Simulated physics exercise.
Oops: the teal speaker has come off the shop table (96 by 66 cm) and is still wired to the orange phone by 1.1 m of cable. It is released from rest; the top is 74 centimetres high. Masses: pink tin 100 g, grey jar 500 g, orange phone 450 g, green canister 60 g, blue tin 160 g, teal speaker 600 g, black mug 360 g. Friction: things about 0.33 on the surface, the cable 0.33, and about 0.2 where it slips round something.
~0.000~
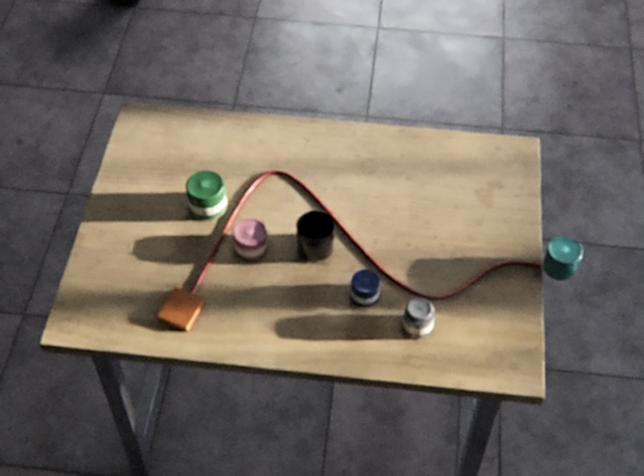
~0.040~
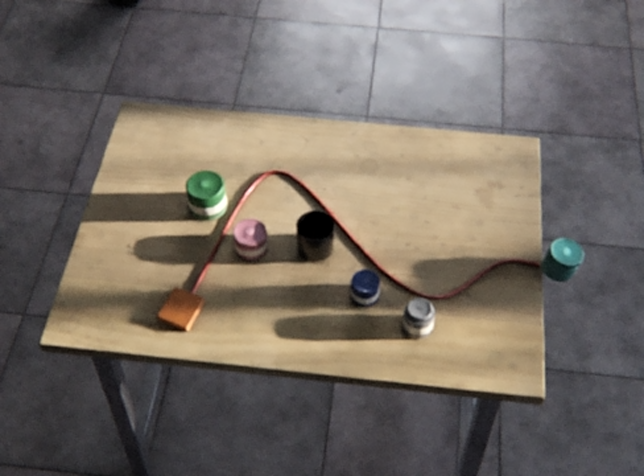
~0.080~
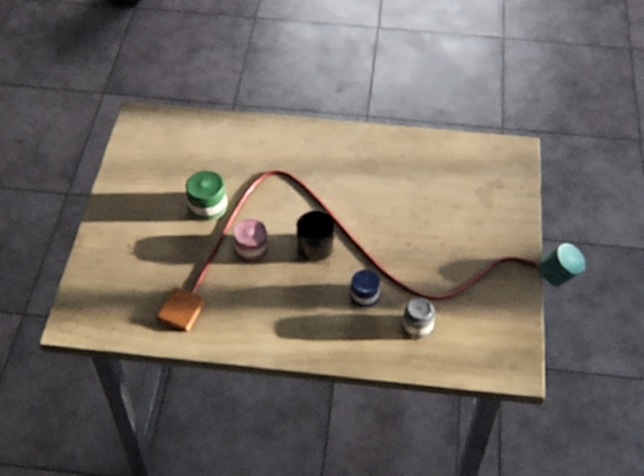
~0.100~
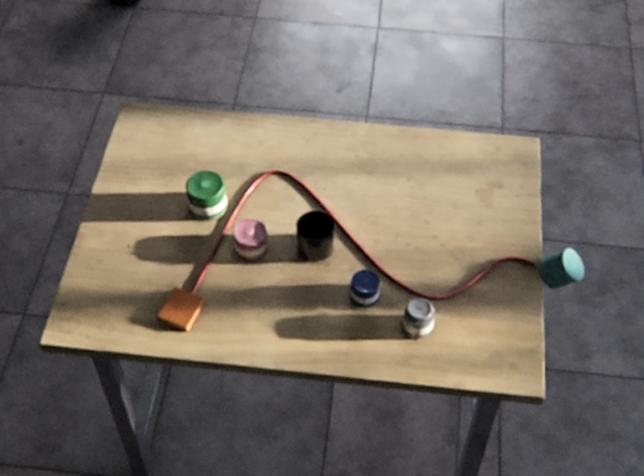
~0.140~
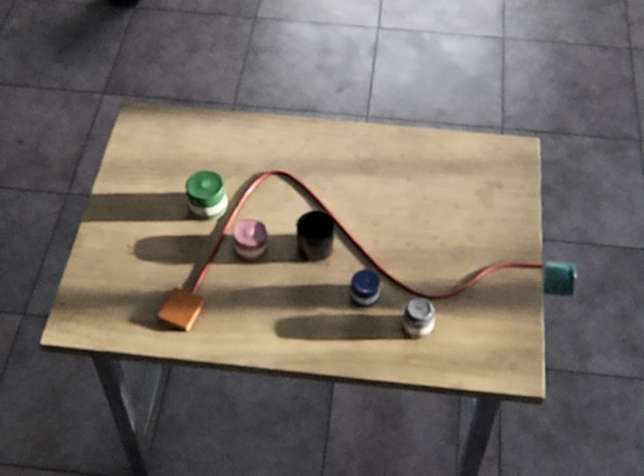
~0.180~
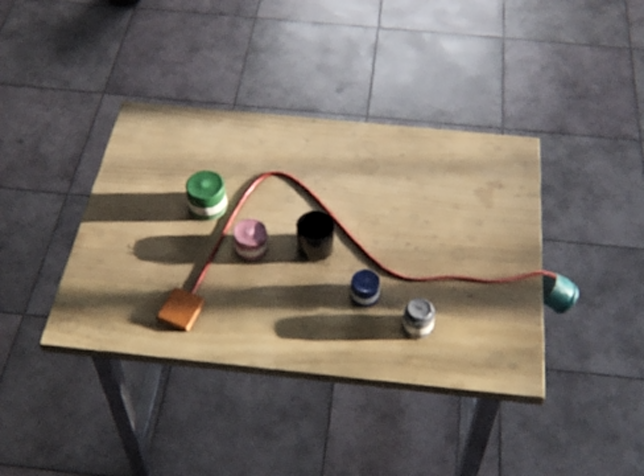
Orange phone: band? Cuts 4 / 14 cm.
Expect it to change position a great amount.
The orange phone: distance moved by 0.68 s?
At that moment the orange phone has gone 25 cm from the start.
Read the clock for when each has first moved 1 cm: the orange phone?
Orange phone: 0.36 s.
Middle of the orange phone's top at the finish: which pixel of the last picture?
(359, 232).
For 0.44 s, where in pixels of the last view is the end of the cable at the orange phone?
Pixel estimate: (235, 284).
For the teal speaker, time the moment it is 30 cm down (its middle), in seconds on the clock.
Estimate: About 0.30 s.
By 0.4 s, the cable's tail end at (235, 284); orange phone 8 cm off its start, pink tin 19 cm off its start, black mug 5 cm off its start.
By 0.7 s, the cable's tail end at (307, 258); orange phone 26 cm off its start, pink tin 43 cm off its start, black mug 13 cm off its start.
By 0.9 s, the cable's tail end at (367, 223); orange phone 39 cm off its start at (357, 232), pink tin over the edge, black mug 13 cm off its start at (336, 278).
By 1.2 s, the cable's tail end at (369, 222); orange phone 40 cm off its start, pink tin over the edge, black mug 13 cm off its start.
By 2.4 s, the cable's tail end at (369, 222); orange phone 40 cm off its start at (359, 232), pink tin over the edge, black mug 13 cm off its start at (336, 278), teal speaker over the edge.
